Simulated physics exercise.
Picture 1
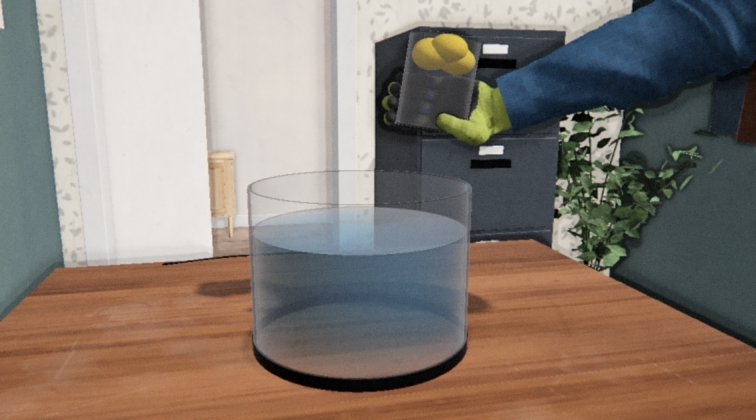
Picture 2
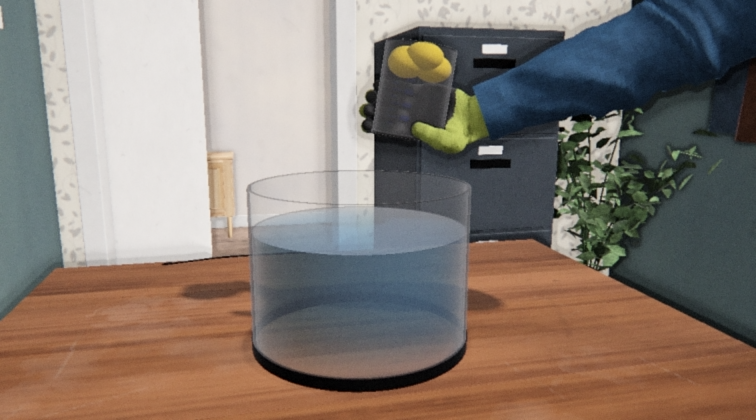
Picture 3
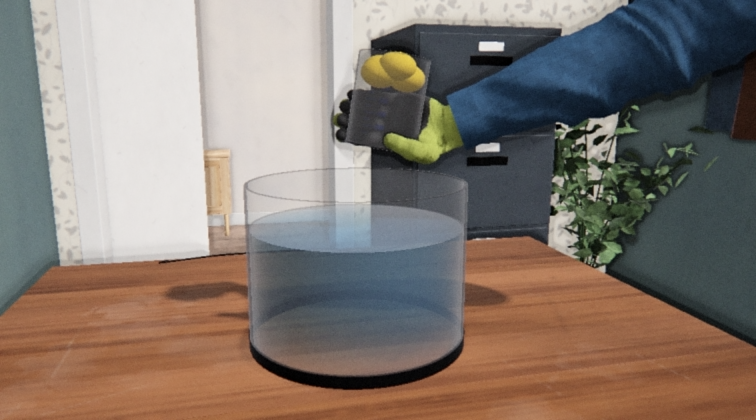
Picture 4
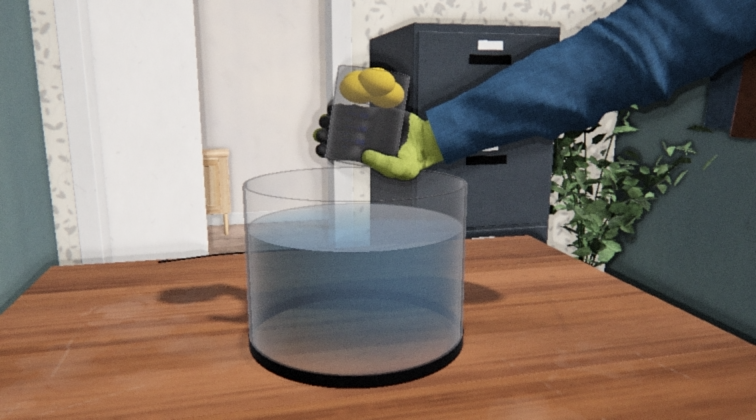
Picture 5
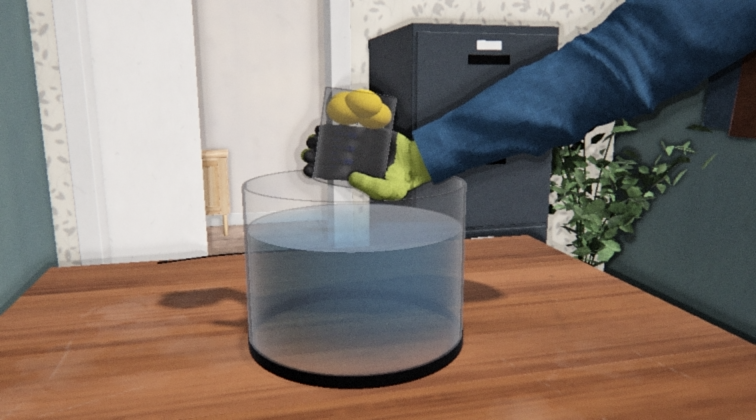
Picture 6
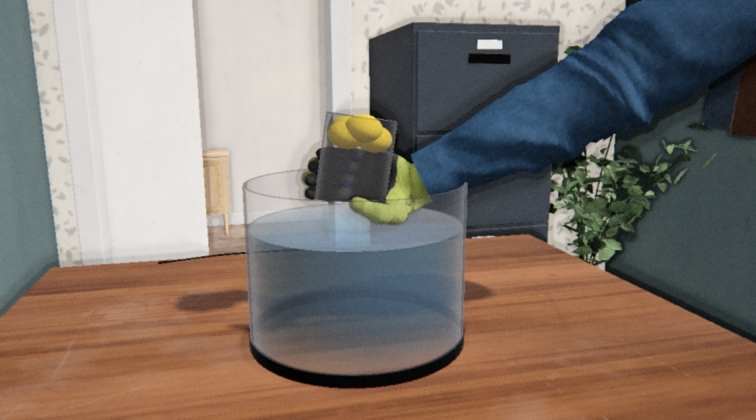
Gloved hand in a blue sleeve lowering an upside-down beaker with bunched yellow material inside, drifting left above a clear water-filled tub.
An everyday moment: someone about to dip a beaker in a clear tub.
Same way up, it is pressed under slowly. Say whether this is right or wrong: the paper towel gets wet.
Wrong.
Soon after, the beaker enters the water.
Later, air is trapped inside and holds the level down.
In the end, the beaker is under, still full of air, and the paper towel is dry.
